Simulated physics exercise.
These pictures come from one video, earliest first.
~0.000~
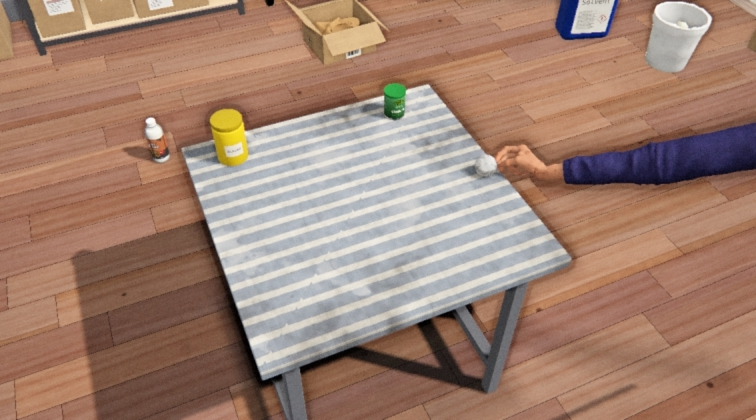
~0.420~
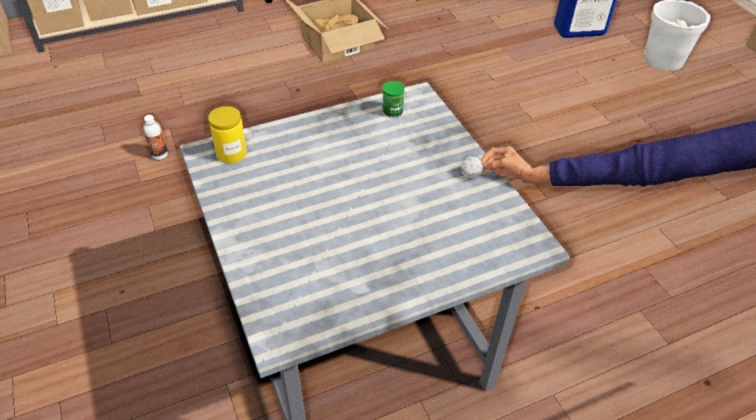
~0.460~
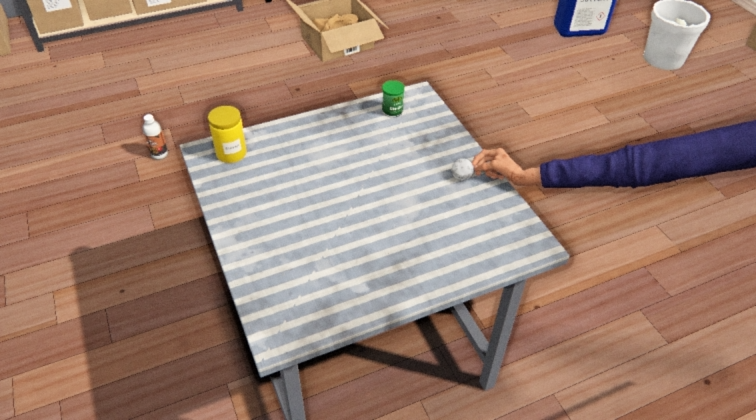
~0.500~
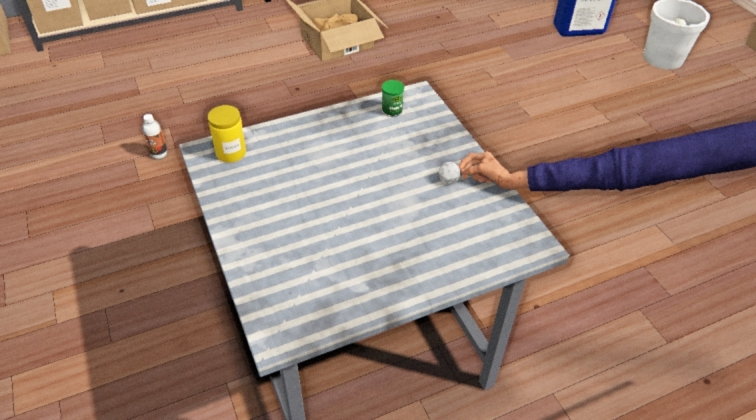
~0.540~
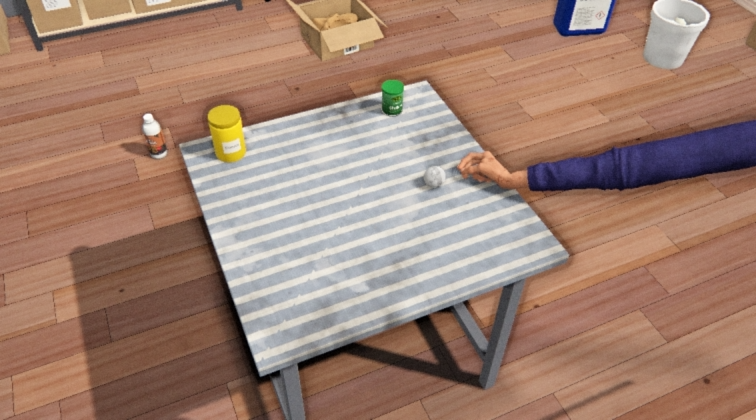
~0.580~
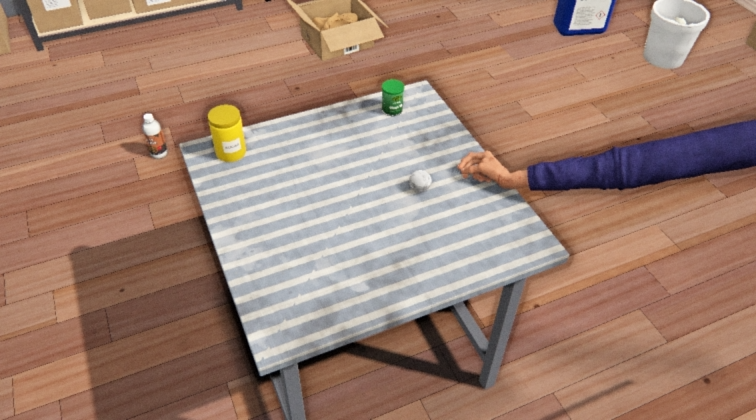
The clip opens on a striped table holding a yellow container and a green can, with a hand in a dark blue sleeve at a white ball near the right edge. The hand moves the ball a short way left, then stays back as the ball rolls slowly further left and slightly toward the viewer.
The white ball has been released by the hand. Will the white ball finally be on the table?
It is not on the table at the end.
Around 0.88 s, white ball displaced well along near (316, 213).
Around 1.38 s, white ball now off the table.
Finally (1.8 s), off the table, white ball.
